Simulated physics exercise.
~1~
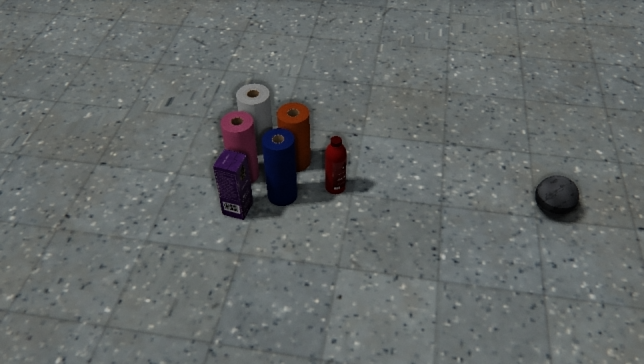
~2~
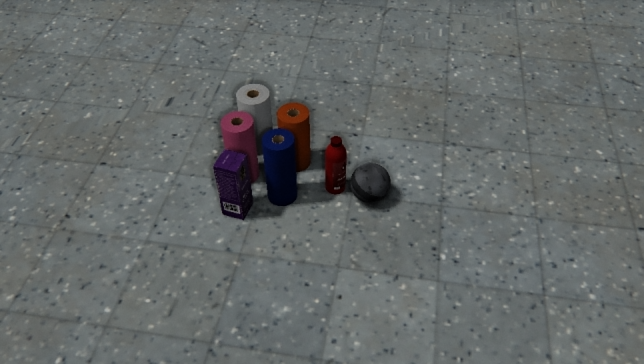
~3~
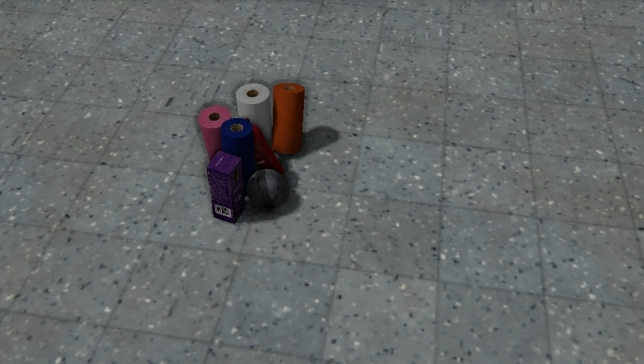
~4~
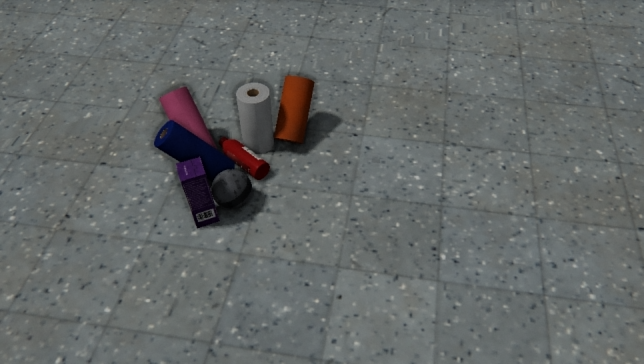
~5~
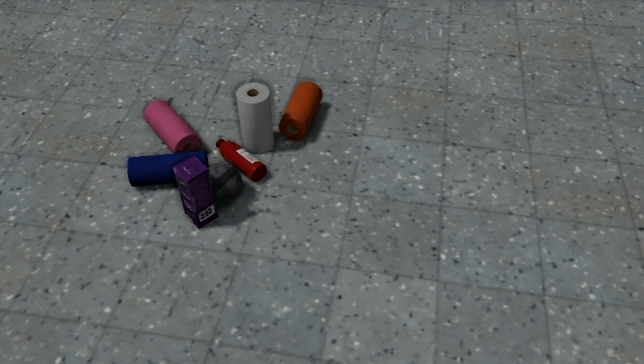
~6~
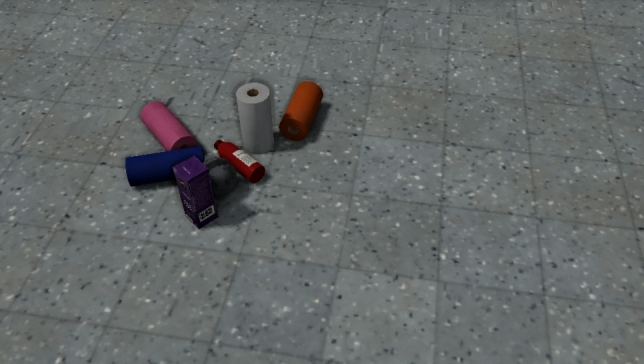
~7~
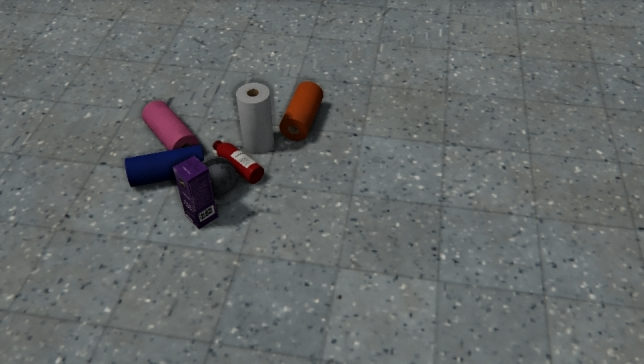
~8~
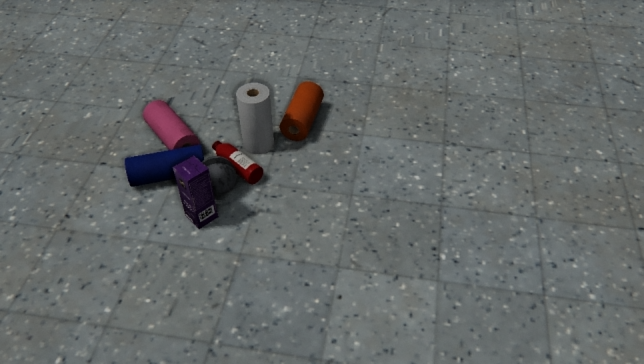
On a speckled tile floor, a dark ball rolls left and topples all but two items.
